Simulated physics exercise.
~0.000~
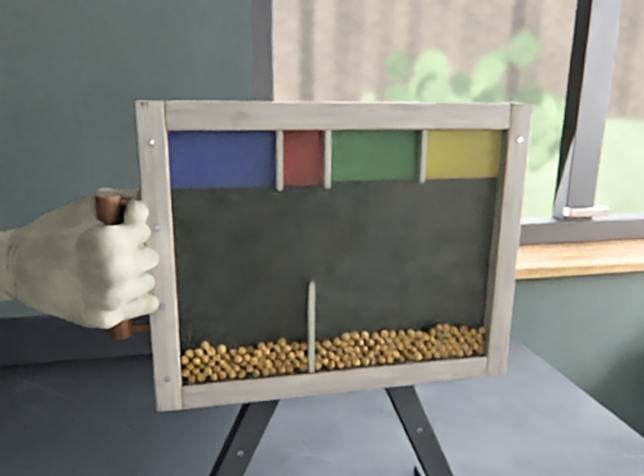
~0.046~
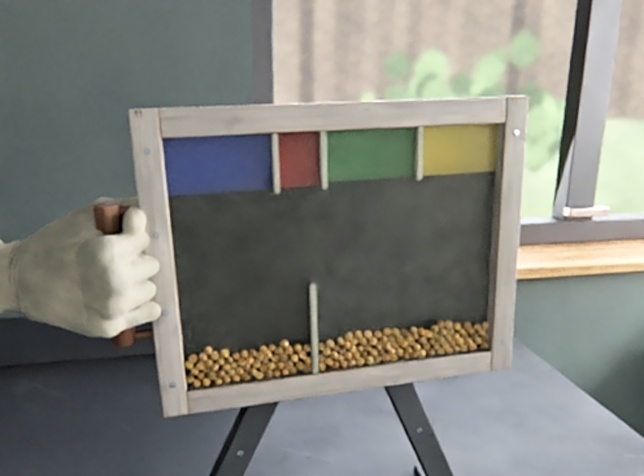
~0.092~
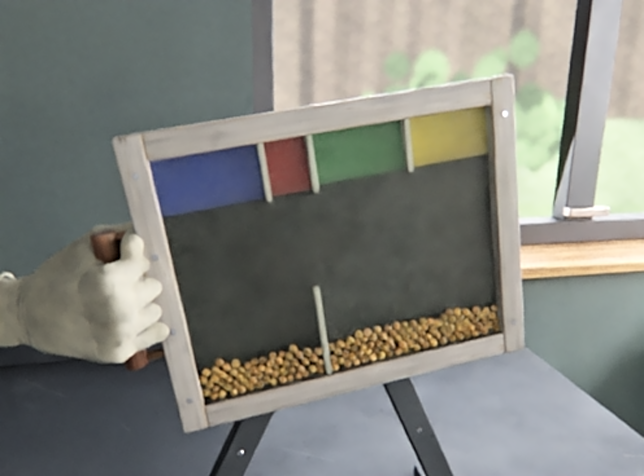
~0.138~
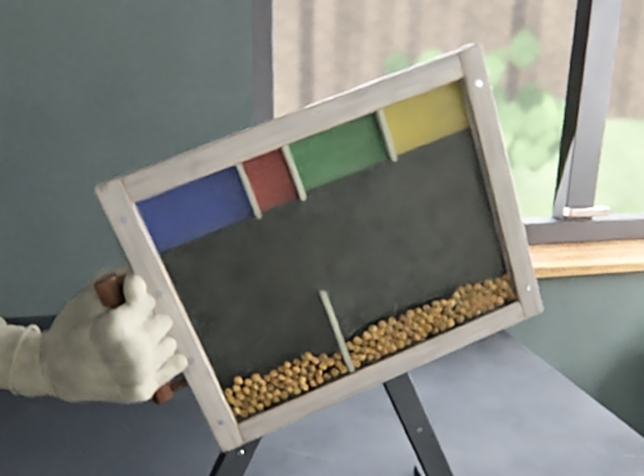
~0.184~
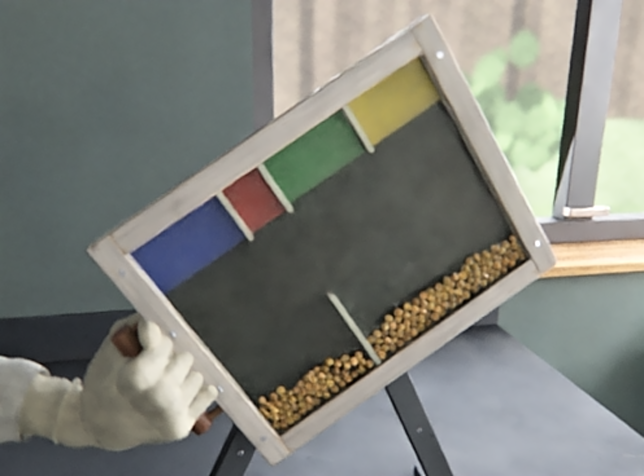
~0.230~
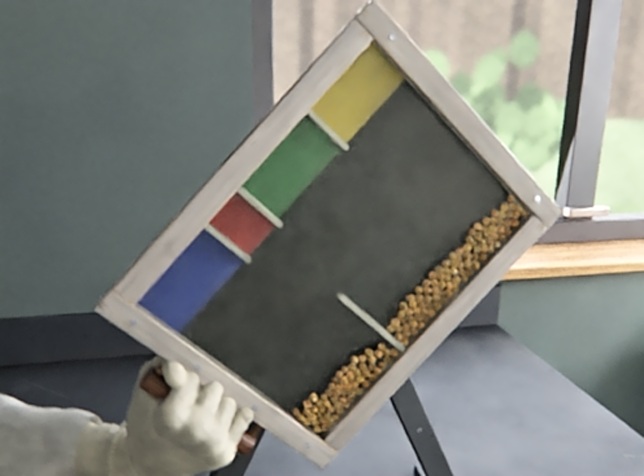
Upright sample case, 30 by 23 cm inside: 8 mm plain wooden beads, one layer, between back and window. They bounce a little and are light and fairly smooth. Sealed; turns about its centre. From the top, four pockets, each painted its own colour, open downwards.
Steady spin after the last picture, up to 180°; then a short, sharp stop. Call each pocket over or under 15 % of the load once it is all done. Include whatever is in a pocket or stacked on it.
Red pocket - under, yellow pocket - under, blue pocket - over, green pocket - over.
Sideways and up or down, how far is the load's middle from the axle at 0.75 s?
X: About 3 cm right; y: About 8 cm below.
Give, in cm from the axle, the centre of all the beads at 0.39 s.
Some 9 cm right and 1 cm below.
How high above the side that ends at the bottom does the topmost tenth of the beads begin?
Somewhere near 5 cm, I'd say.
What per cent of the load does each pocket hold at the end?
At rest, % of load: Red pocket = 10; yellow pocket = 5; blue pocket = 40; green pocket = 45.
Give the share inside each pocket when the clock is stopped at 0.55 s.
Red pocket: 0; yellow pocket: 0; blue pocket: 0; green pocket: 0.
After 0.39 s it has turned 94°, the beads' middle is 9 cm right of and 1 cm below the axle; inside pockets, nothing yet.
After 0.75 s it has turned 180°, the beads' middle is 3 cm right of and 8 cm below the axle; inside pockets, red 10 %, yellow 5 %, blue 30 %, green 40 %.
Settled by 1.5 s, red 10 %, yellow 5 %, blue 40 %, green 45 %.
